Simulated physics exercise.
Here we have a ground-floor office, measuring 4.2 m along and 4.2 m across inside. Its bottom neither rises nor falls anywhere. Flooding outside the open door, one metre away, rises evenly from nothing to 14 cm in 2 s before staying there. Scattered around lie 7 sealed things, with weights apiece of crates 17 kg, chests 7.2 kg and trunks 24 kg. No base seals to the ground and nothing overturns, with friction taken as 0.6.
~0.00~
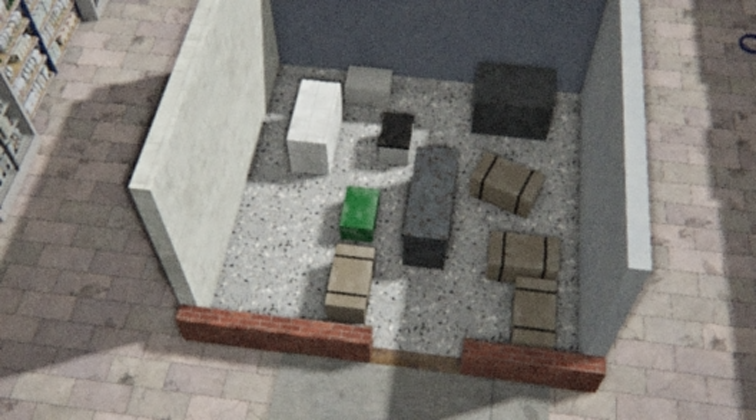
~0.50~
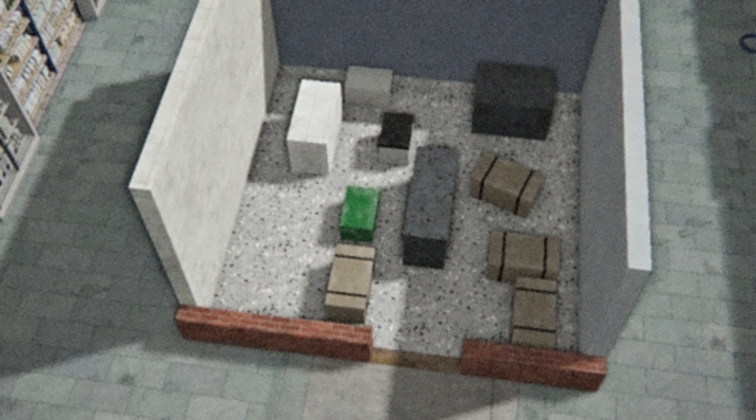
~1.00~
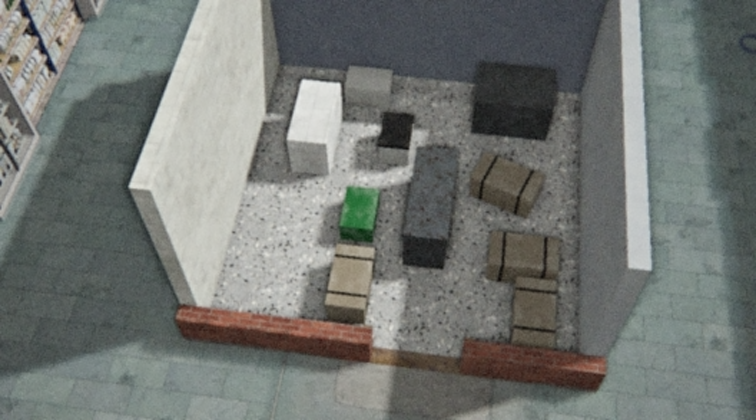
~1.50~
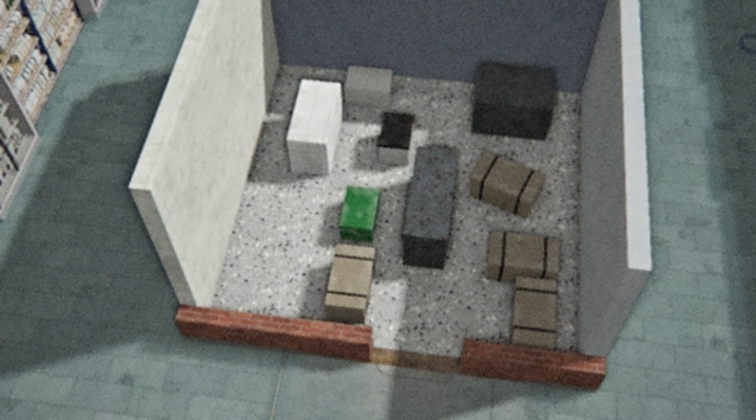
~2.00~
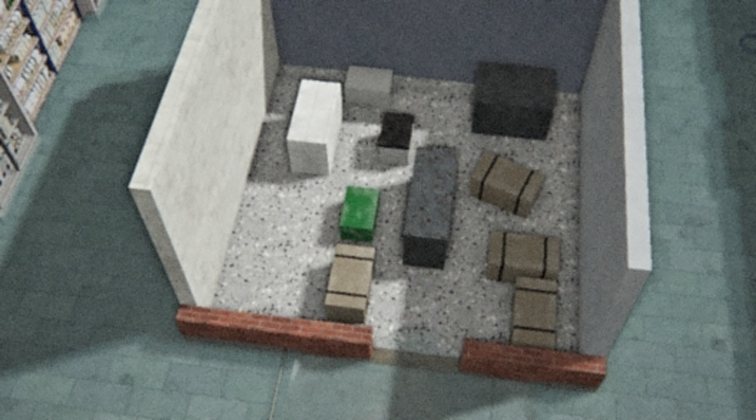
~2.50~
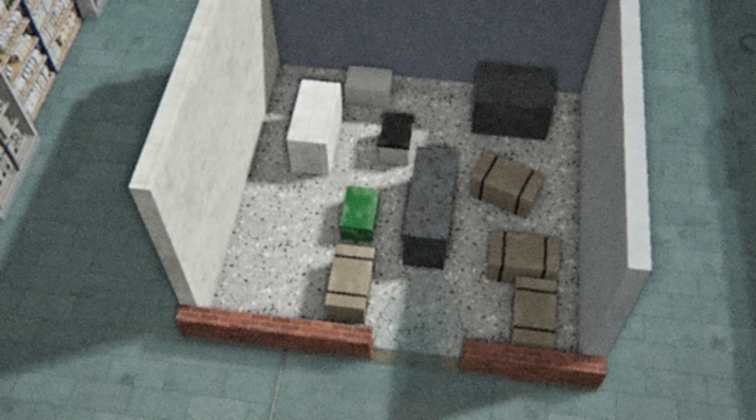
Blue-green water spread over the paving around an open-topped room, then began creeping in through the gap in the low brick front wall, while the boxes inside all stayed where they were.
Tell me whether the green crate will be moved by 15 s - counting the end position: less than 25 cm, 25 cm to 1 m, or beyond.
It will stay close to its spot.
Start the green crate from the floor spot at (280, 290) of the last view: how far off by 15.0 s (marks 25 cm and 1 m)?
It barely shifts.
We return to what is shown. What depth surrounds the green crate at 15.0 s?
Around 6 cm.
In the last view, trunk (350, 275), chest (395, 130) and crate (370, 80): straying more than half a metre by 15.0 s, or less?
Well, in sequence it's smaller, farther, smaller.
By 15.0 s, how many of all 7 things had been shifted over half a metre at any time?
The total is 4.
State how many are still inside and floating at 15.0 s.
The number is 4.
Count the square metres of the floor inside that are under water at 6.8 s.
I'd estimate close to 10.0 m2.
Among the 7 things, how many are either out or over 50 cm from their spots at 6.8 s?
Answer: 0.
After 3.5 s the green crate is near (360, 207), 0.0 m from its start, aground; 0 afloat.
After 6.8 s the green crate is near (360, 207), 0.0 m from its start, aground; 0 afloat.
After 11.0 s the green crate is near (360, 207), 0.0 m from its start, aground; 3 afloat.
After 15.0 s the green crate is near (360, 207), 0.0 m from its start, aground; 4 afloat.
